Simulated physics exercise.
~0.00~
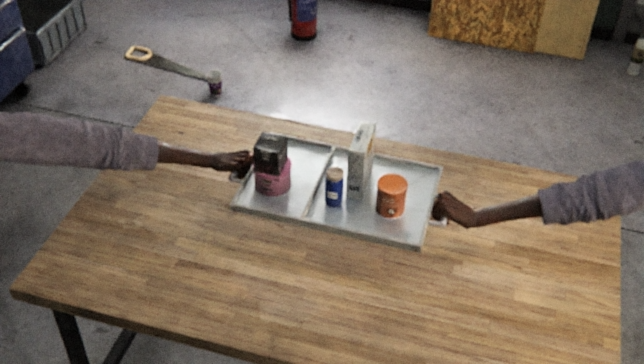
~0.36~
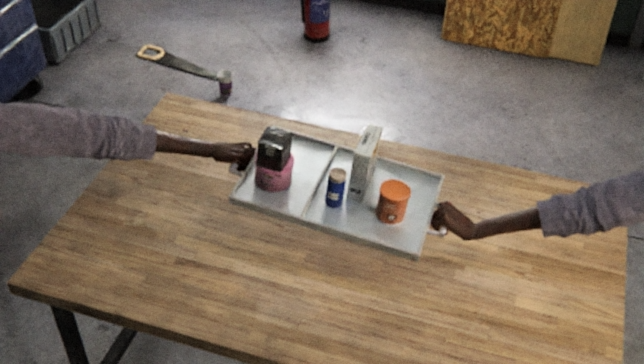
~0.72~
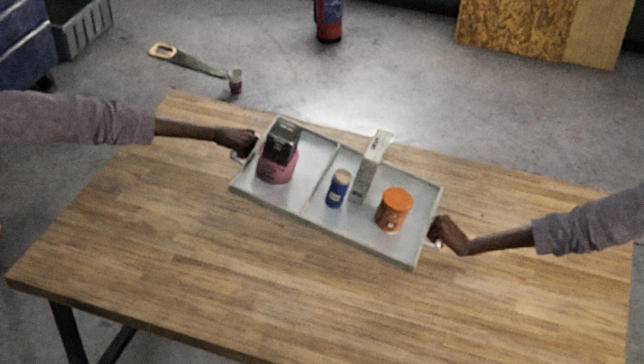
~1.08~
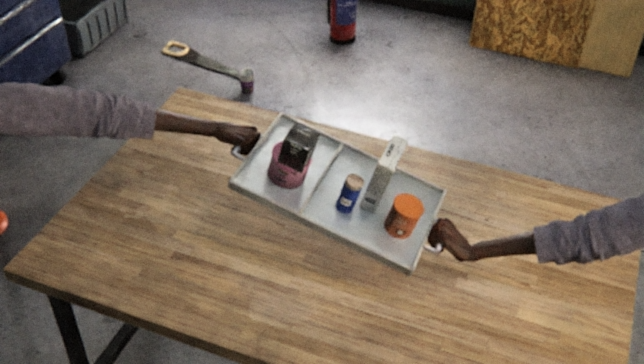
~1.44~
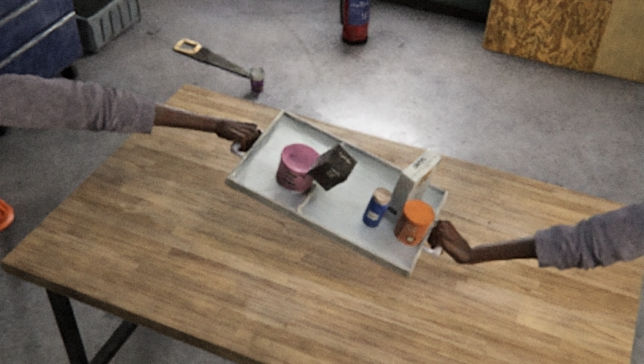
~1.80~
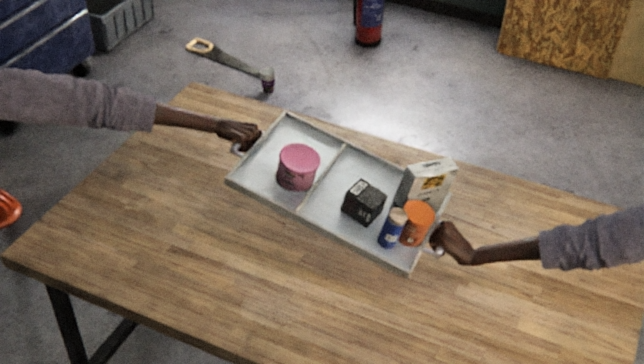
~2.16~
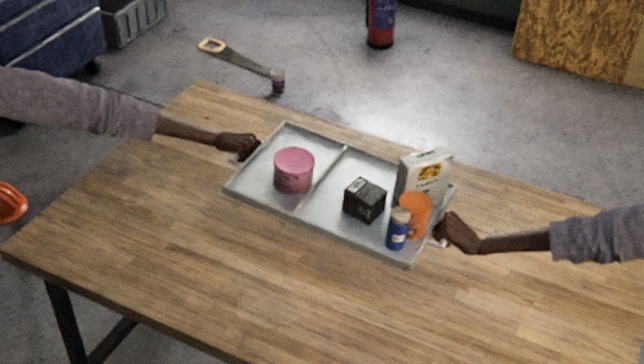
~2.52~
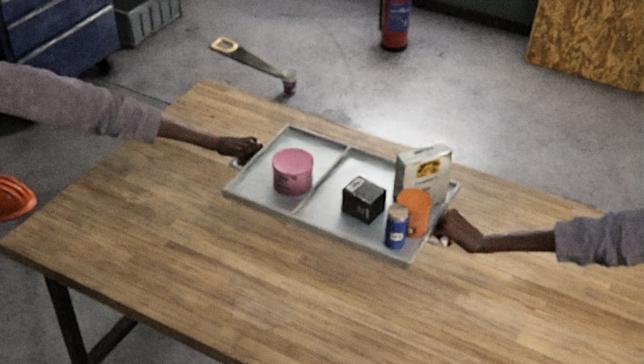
A hand-held tray tips down to the right, its items slide, and the black packet topples.
